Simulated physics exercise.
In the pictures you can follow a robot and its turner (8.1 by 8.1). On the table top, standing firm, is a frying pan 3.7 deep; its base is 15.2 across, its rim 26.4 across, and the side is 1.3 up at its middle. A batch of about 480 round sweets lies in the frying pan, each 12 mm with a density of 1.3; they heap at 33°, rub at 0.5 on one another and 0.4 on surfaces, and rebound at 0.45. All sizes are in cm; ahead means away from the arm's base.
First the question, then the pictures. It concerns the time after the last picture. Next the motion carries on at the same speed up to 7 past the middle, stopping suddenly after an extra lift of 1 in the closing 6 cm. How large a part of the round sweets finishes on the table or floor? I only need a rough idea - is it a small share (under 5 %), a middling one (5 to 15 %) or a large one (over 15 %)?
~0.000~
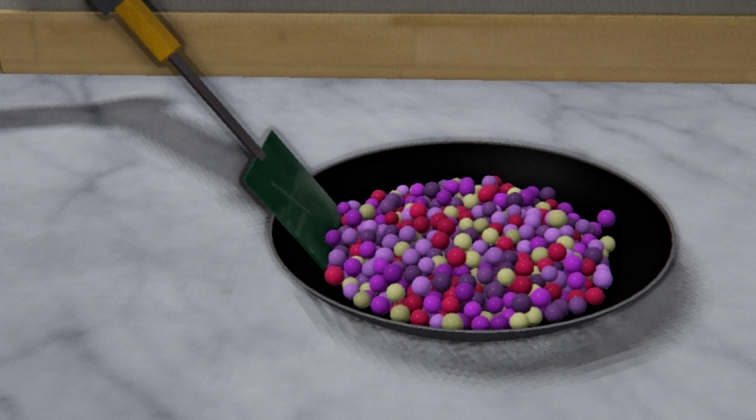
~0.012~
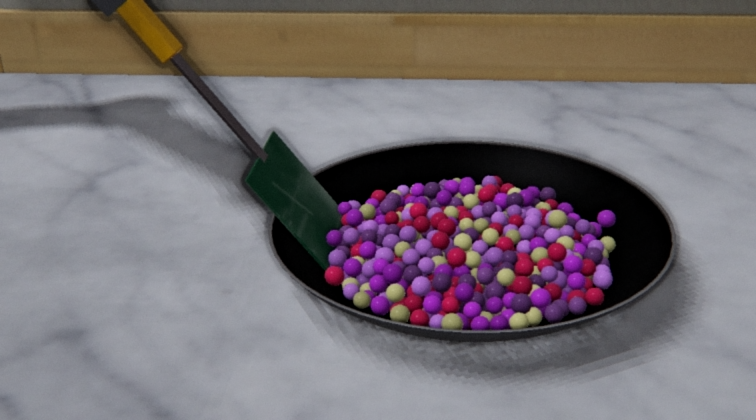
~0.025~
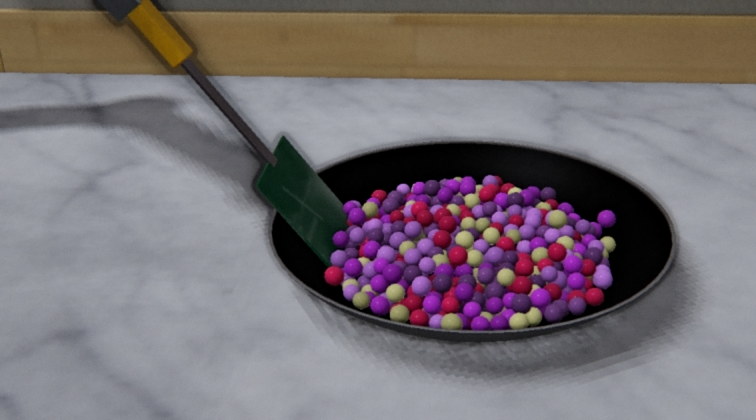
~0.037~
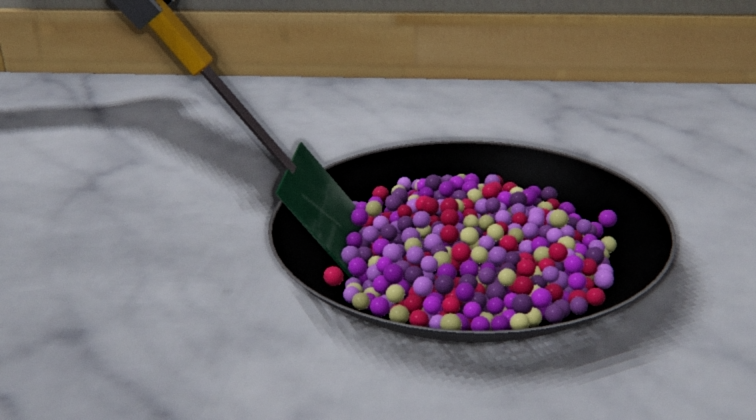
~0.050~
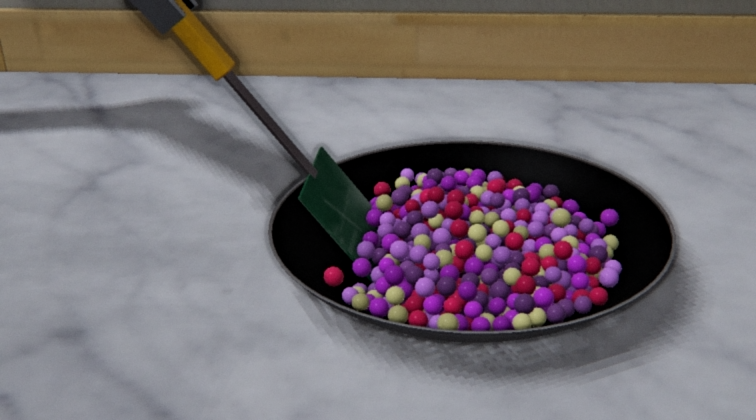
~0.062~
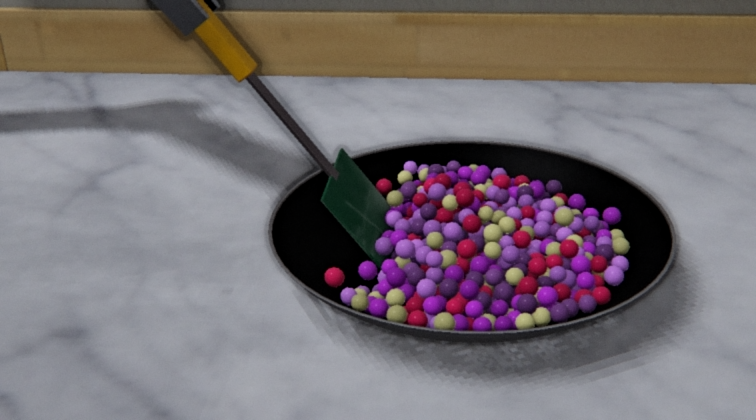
A large one, over 15 %.
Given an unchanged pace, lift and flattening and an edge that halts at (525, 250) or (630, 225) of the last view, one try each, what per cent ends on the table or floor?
Respectively about 15 and 45 percent end on the table or floor.
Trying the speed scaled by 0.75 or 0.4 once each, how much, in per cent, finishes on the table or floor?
15 and 10 %.
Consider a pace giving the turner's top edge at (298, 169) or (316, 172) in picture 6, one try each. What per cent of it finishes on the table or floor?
Some 10 and 20 per cent.
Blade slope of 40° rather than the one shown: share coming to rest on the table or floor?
That gives about 30 in a hundred.
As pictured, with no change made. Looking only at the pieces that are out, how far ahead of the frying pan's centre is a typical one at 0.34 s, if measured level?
Distance ahead of centre: Approx. 18 cm.
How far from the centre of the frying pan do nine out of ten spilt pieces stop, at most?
I reckon it's some 40 centimetres.
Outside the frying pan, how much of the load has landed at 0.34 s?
Around 25 %.
After 0.09 s, sloping 53°, highest piece 9 above the table; 476 in the frying pan, 1 on the blade or in flight.
After 0.12 s, sloping 53°, highest piece 11 above the table; 474 in the frying pan, 3 on the blade or in flight.
After 0.34 s, sloping 53°, highest piece 6 above the table; 341 in the frying pan, 129 on the table or floor, 7 on the blade or in flight.
After 1.39 s, sloping 53°, highest piece 5 above the table; 340 in the frying pan, 137 on the table or floor.
At rest, 340 in the frying pan, 137 on the table or floor. That is 29 % on the table or floor.
